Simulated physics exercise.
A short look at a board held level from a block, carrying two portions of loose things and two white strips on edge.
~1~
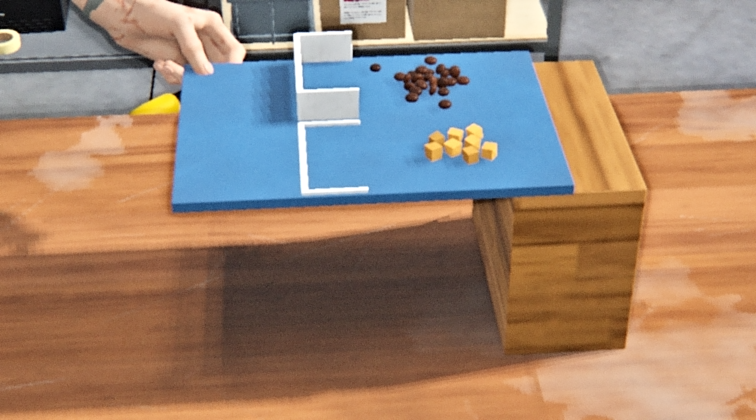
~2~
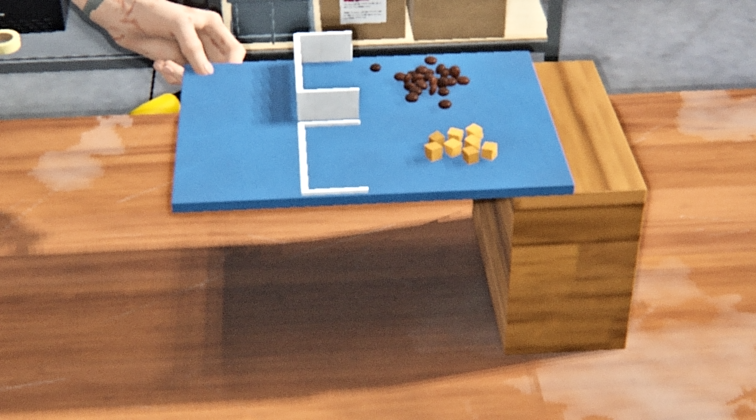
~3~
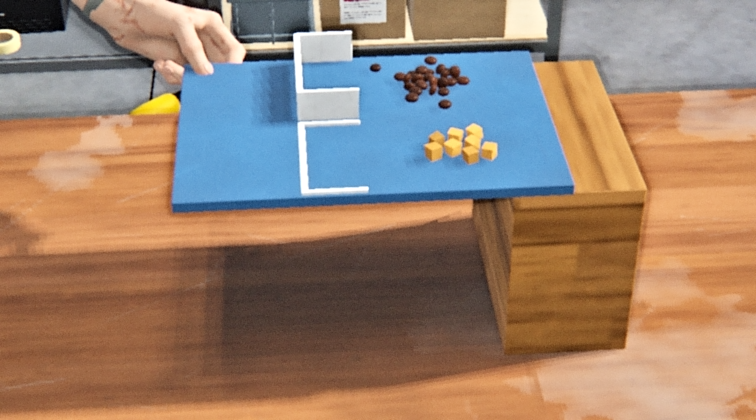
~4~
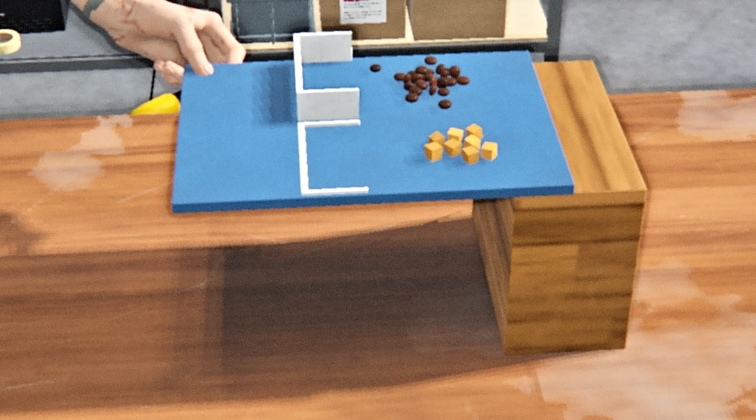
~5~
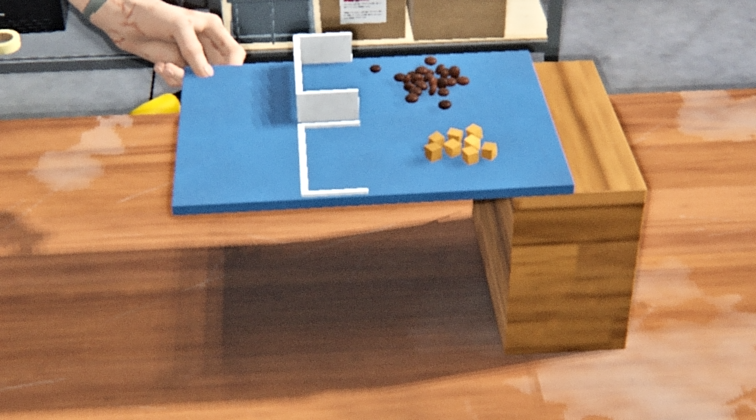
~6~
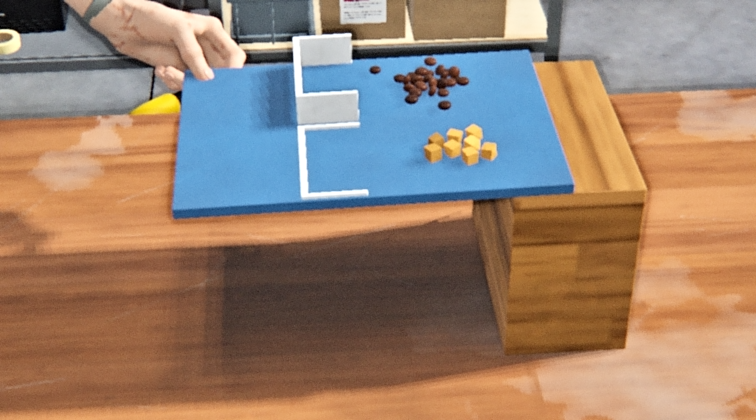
The video shows a hand at the left edge of a blue board that rests on a wooden block, carrying brown drops, orange cubes and white upright strips; the held end lowers very slightly while the pieces stay still.
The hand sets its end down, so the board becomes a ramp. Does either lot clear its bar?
The nearer lot gets over its bar and the farther lot is stopped by its bar.
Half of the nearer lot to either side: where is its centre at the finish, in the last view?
Close to (103, 355).
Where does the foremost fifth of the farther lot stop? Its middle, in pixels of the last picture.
Around (340, 182).
Then, 0.71 s past the last view, board sloping at 15°; nearer lot where it was; farther lot where it was.
Then, 1.47 s past the last view, board sloping at 30°; nearer lot on its way down; farther lot has reached its bar.
Then, 2.36 s past the last view, board resting at 39°; nearer lot all past its bar; farther lot has reached its bar.
Finally, board resting at 39°; nearer lot all past its bar; farther lot gathered behind its bar.
